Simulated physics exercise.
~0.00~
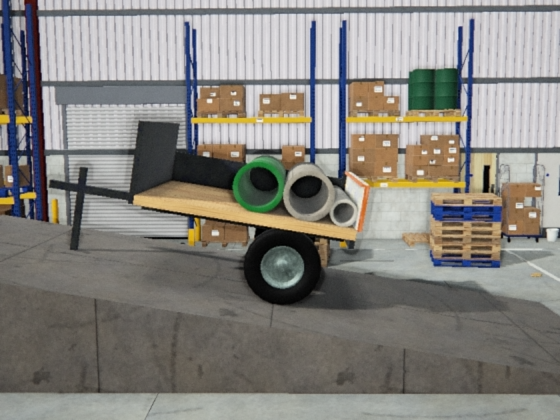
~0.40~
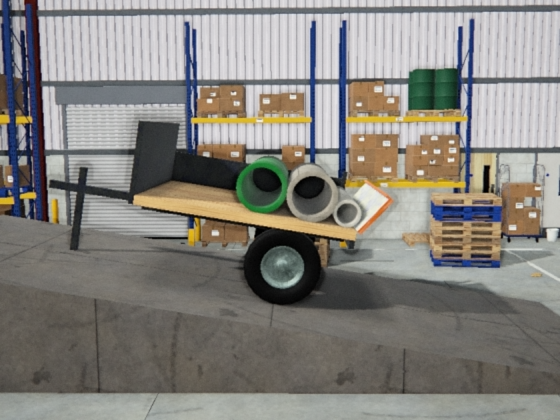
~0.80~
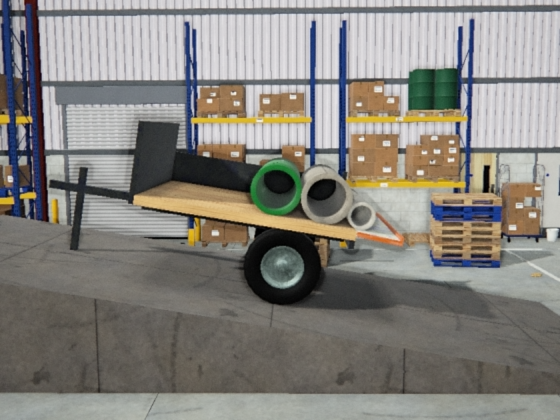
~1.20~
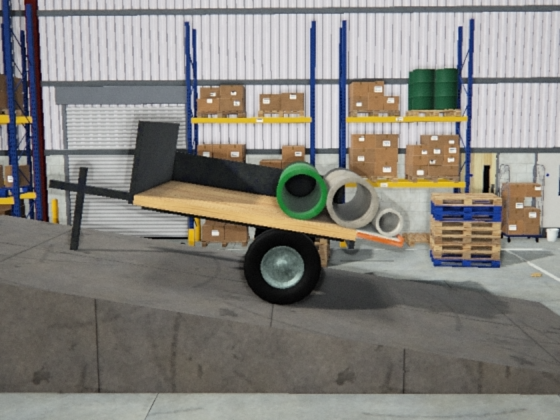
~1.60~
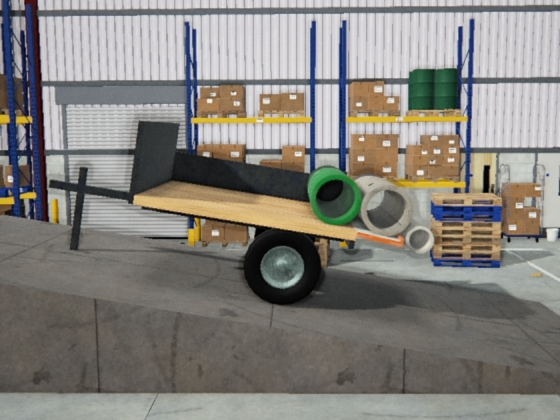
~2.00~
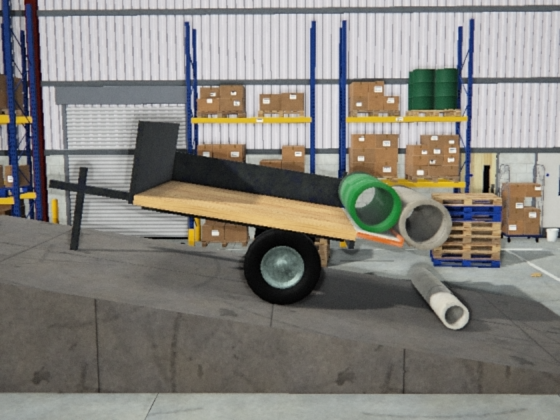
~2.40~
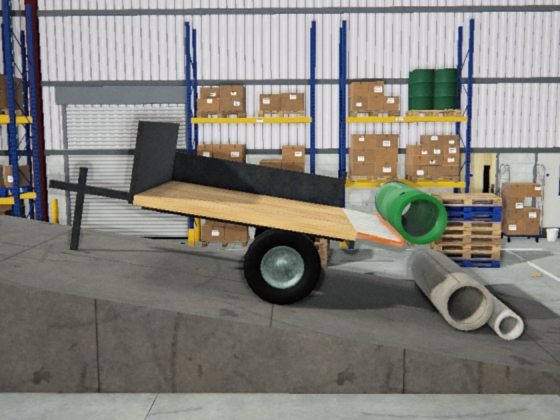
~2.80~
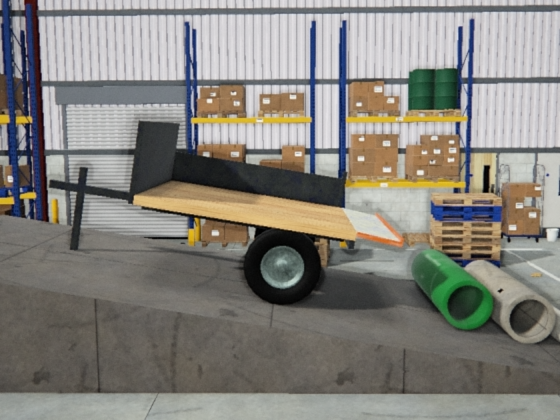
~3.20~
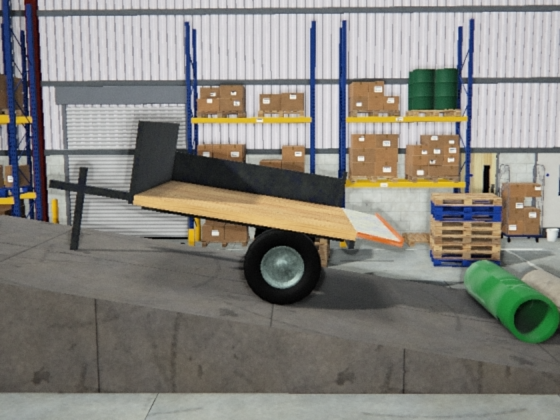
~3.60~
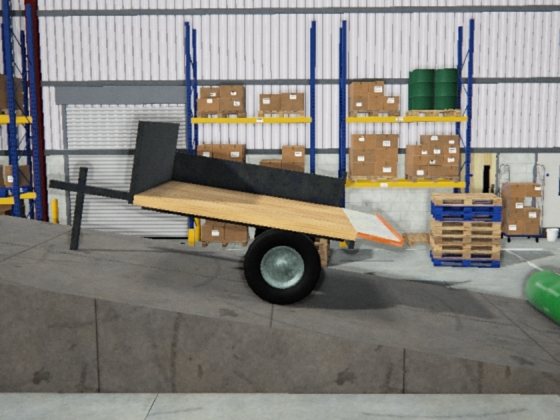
In a warehouse, a trailer stands on a slope with three pipes on its bed, one green, as its tailgate drops open. The pipes roll right, tumble off the lowered gate one after another and continue down the slope, the green one last, ending partly visible at the right edge.
